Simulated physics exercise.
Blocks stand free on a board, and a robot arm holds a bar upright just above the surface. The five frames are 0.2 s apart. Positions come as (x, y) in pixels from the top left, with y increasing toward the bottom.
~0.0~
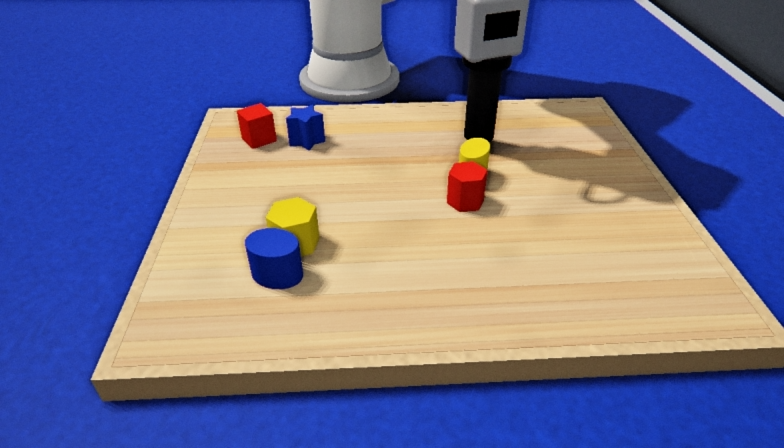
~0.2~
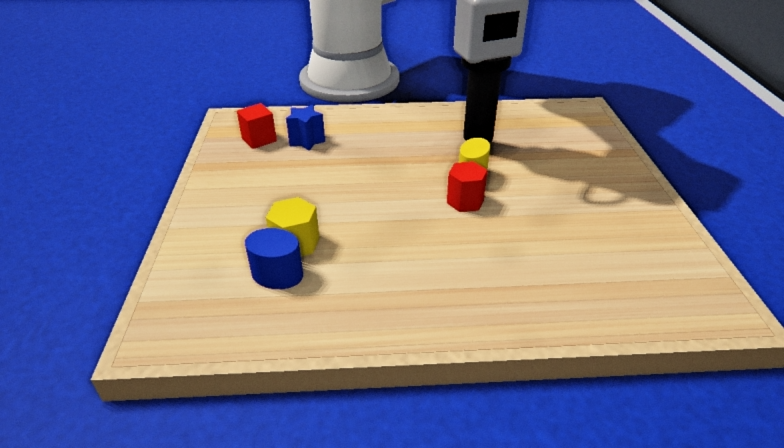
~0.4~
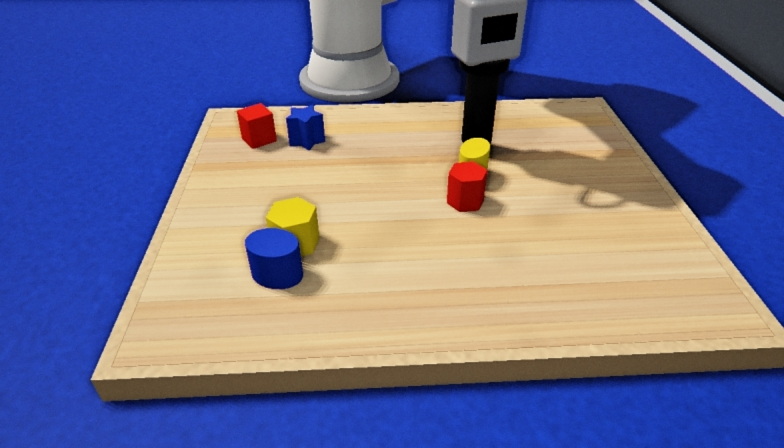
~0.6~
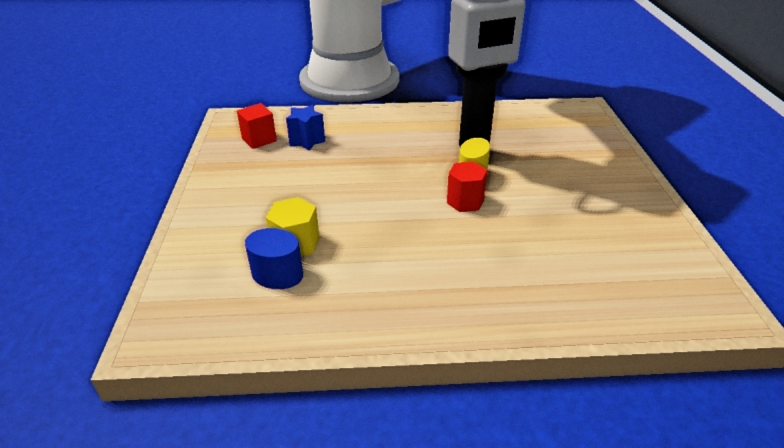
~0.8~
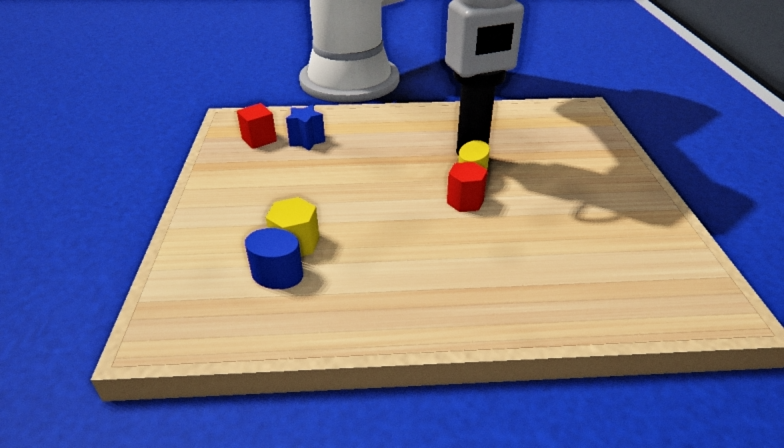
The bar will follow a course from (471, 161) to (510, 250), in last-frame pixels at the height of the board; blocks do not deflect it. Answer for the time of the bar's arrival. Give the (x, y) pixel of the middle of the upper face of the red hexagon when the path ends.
I expect it at (434, 207).
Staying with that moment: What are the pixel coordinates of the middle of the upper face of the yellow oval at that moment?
At pixel (476, 216).
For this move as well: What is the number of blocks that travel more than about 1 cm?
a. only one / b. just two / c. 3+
Option b.
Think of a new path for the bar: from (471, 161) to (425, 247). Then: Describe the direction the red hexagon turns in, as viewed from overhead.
It goes round the way clock hands do.
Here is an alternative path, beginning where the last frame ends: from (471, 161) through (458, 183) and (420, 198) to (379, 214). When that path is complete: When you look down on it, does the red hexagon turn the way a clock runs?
Yes, that is what happens.
The first path, step by step. One third of the way, bar at (484, 179); red hexagon at (456, 194), turned 25° clockwise; yellow oval at (479, 176), turned 25° clockwise.
Two thirds of the way, bar at (497, 208); red hexagon at (437, 207), turned 65° clockwise; yellow oval at (479, 201), turned 70° clockwise.
At the end, bar at (511, 241); red hexagon at (434, 207), turned 65° clockwise; yellow oval at (476, 216), turned 130° clockwise.
